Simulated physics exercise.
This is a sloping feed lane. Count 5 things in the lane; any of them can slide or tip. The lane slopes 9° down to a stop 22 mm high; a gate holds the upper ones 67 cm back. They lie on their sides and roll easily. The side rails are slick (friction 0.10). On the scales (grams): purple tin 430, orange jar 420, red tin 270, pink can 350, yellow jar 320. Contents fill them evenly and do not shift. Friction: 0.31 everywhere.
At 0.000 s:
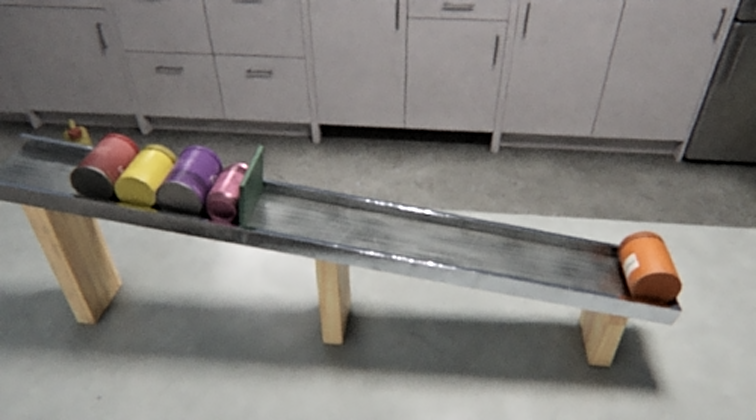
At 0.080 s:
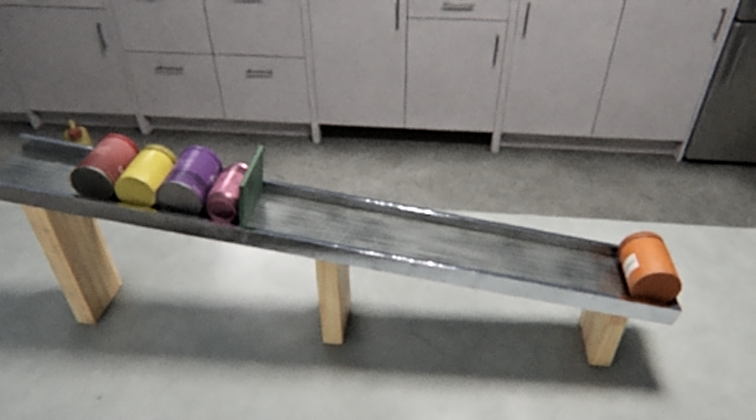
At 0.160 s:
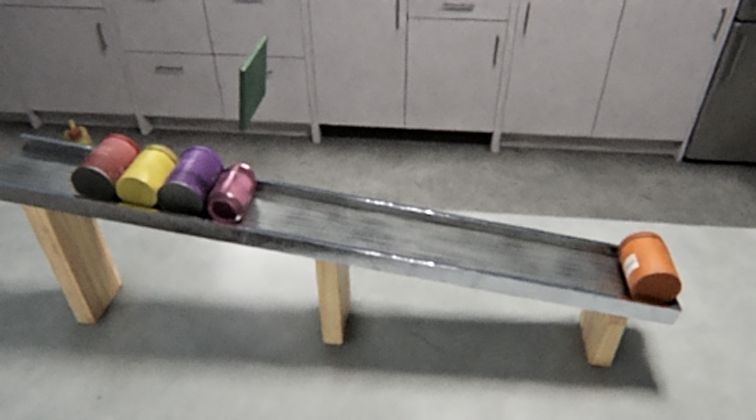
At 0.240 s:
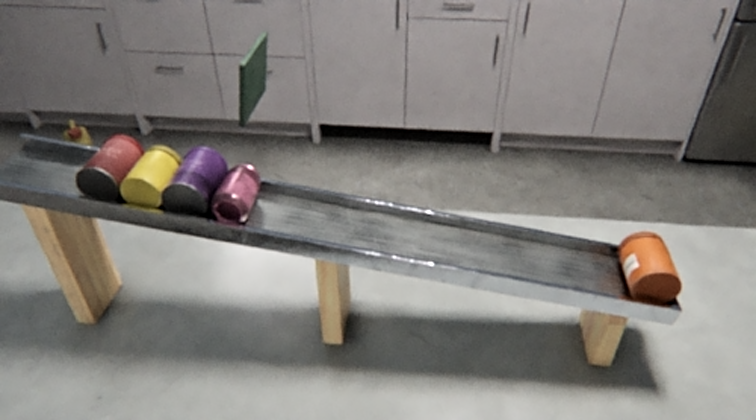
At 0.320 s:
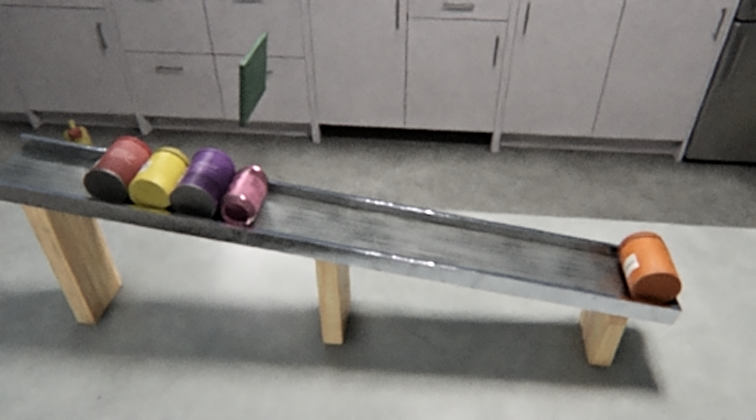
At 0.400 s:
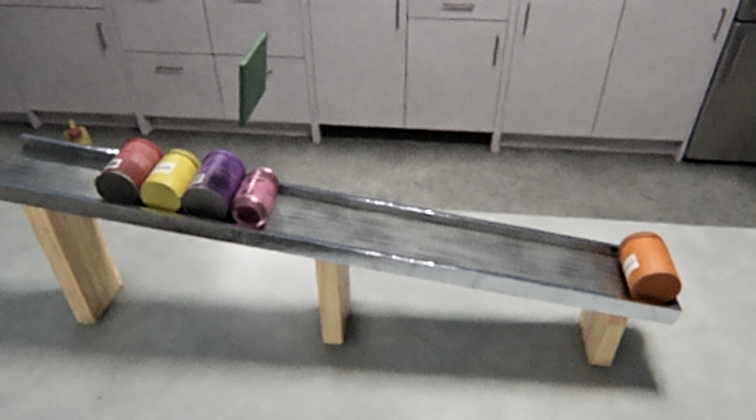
A green gate lifted off a sloping metal lane, and the pink can, purple tin, yellow jar and red tin behind it rolled slowly a short way right, while the orange jar stayed still.
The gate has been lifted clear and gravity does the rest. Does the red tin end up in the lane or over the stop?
The red tin stops in the lane.
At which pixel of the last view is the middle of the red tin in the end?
Around (490, 239).
By 0.90 s, leader 44 cm from the stop; red tin near (261, 197).
By 1.20 s, leader 16 cm from the stop; red tin near (400, 223).
When it is over (1.9 s), all 5 in the lane. In the last view, red tin near (490, 239).
